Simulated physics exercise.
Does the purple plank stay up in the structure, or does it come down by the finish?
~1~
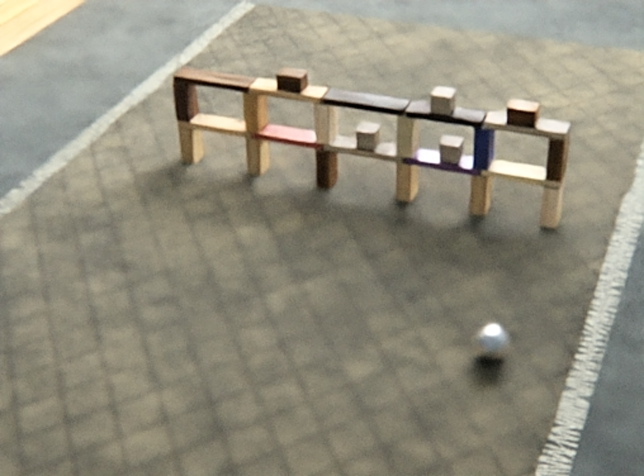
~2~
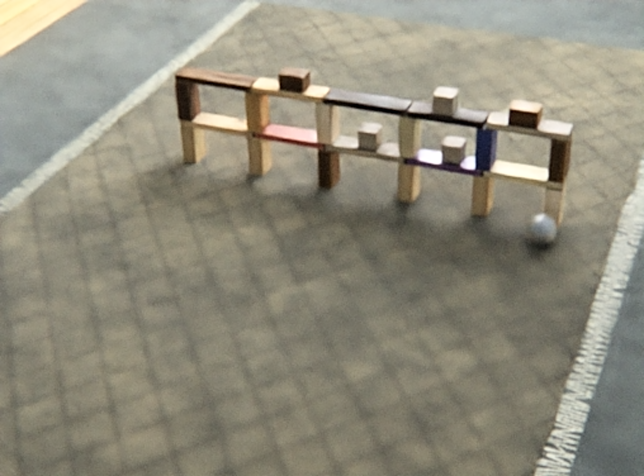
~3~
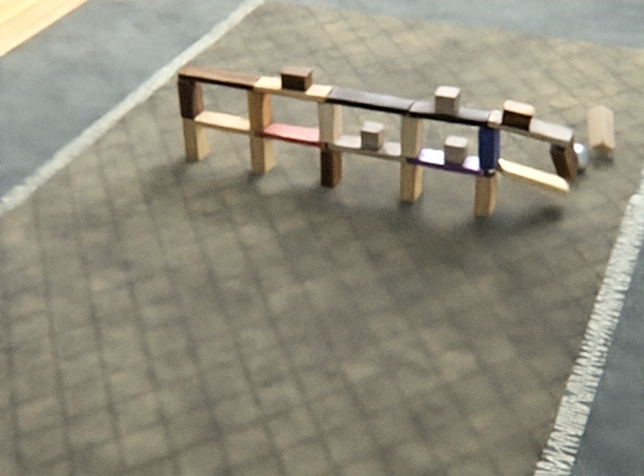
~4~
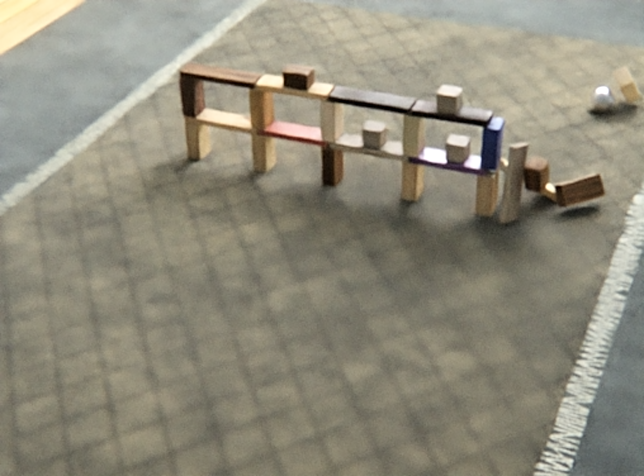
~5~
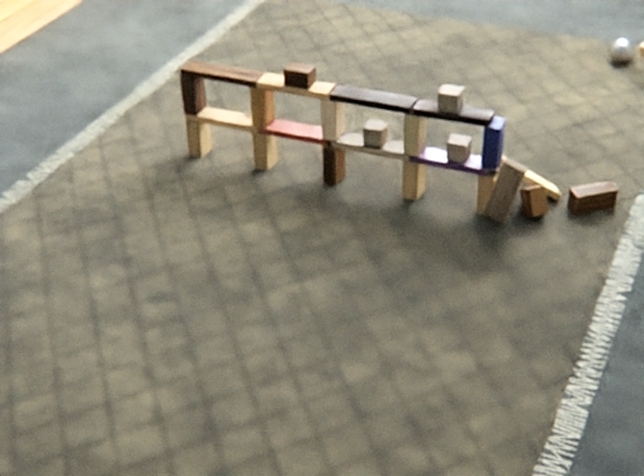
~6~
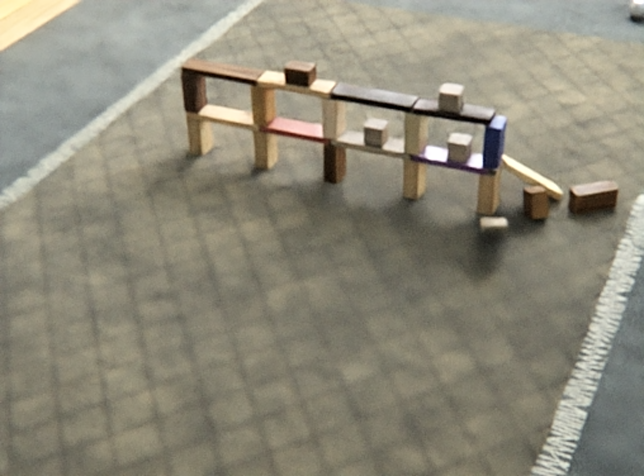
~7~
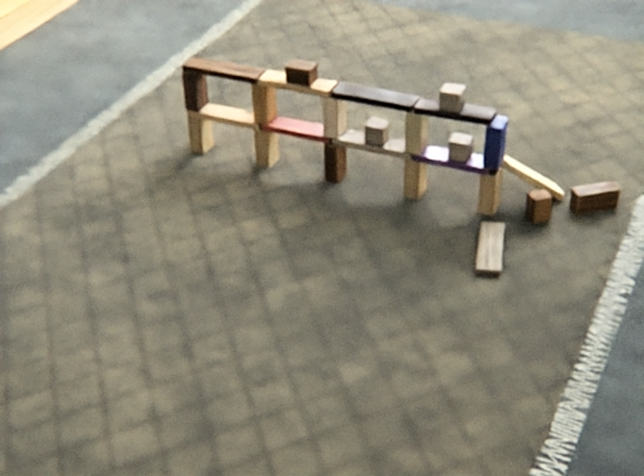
The purple plank stays up. It still rests on its posts beside the collapsed right end section.
